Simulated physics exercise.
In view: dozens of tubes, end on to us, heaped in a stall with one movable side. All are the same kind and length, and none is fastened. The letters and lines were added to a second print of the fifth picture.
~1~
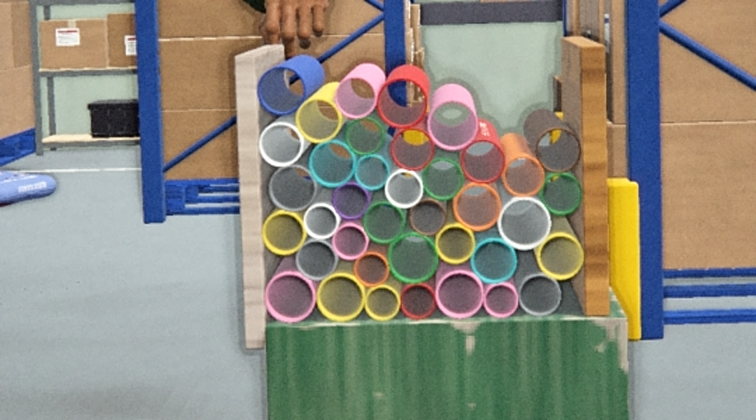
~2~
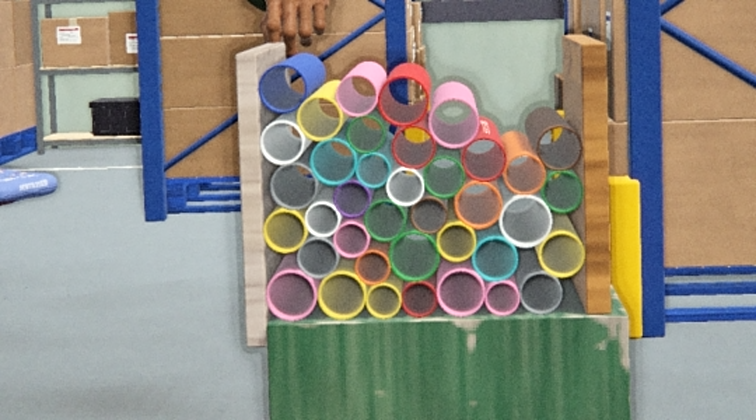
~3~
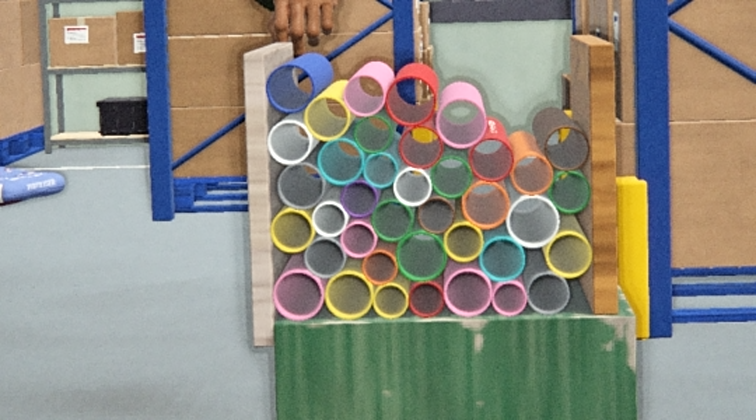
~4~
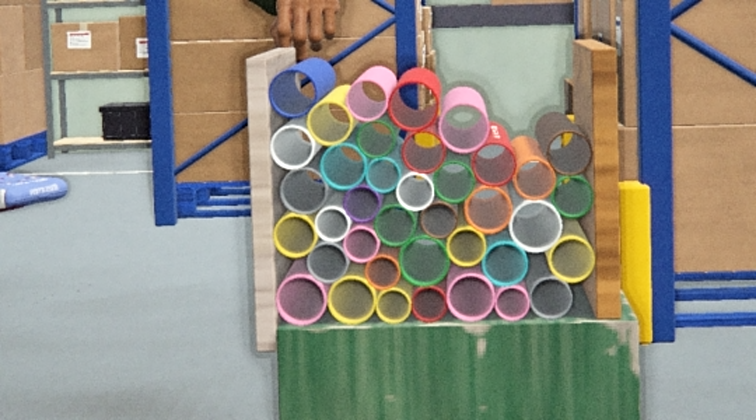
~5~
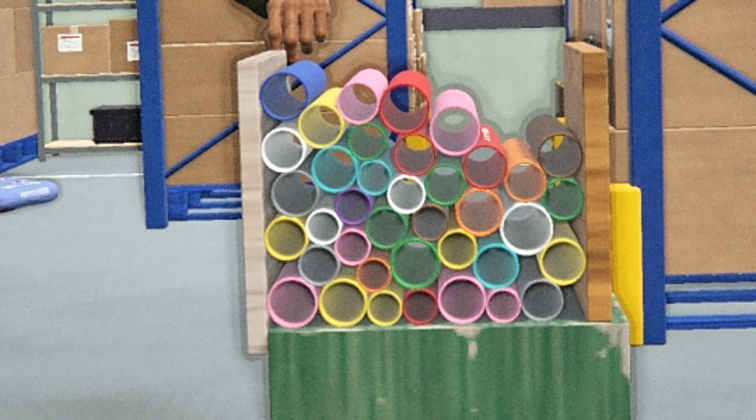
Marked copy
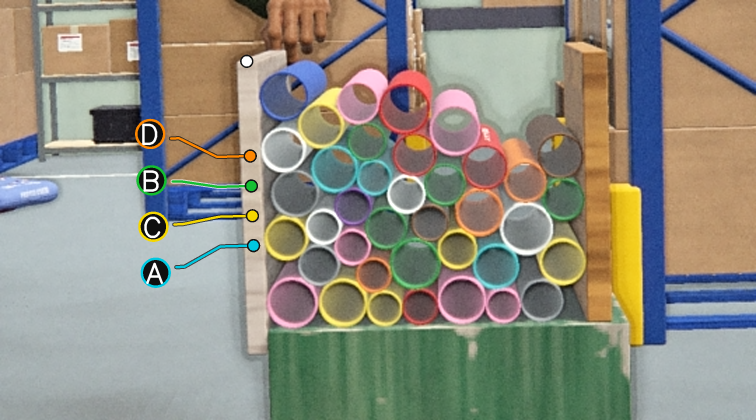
A heap of colourful tubes sat stacked between two upright boards above a green base, with a hand hanging still behind the upper left; the view shifted slightly, but the pile itself did not visibly move.
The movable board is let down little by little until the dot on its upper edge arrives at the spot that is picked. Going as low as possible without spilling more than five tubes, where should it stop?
Stop at C.
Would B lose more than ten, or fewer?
Fewer than ten.
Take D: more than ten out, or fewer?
It loses fewer than ten.
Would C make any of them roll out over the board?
At C: Yes.
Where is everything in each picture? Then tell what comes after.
In the first picture, a grey tube (293, 188); a white tube (524, 223); a green tube (442, 179).
In the second picture, a green tube (444, 177); an orange tube (525, 174).
In the third picture, a pink tube (364, 95); side board (277, 181).
In the fourth picture, a pink tube (301, 300); a pink tube (512, 303).
In the fifth picture, a green tube (415, 264); a grey tube (295, 194); a white tube (526, 229).
On the marked copy, A at (254, 246); B at (252, 186); C at (253, 216); D at (250, 156); the white dot at (247, 61).
Taking C. A third of the way, top of the board (260, 130).
Two thirds of the way, top of the board (263, 210).
When it is over, top of the board (263, 215), three out over the board.
As for the rest, A six out over the board; B one out over the board; D one out over the board.
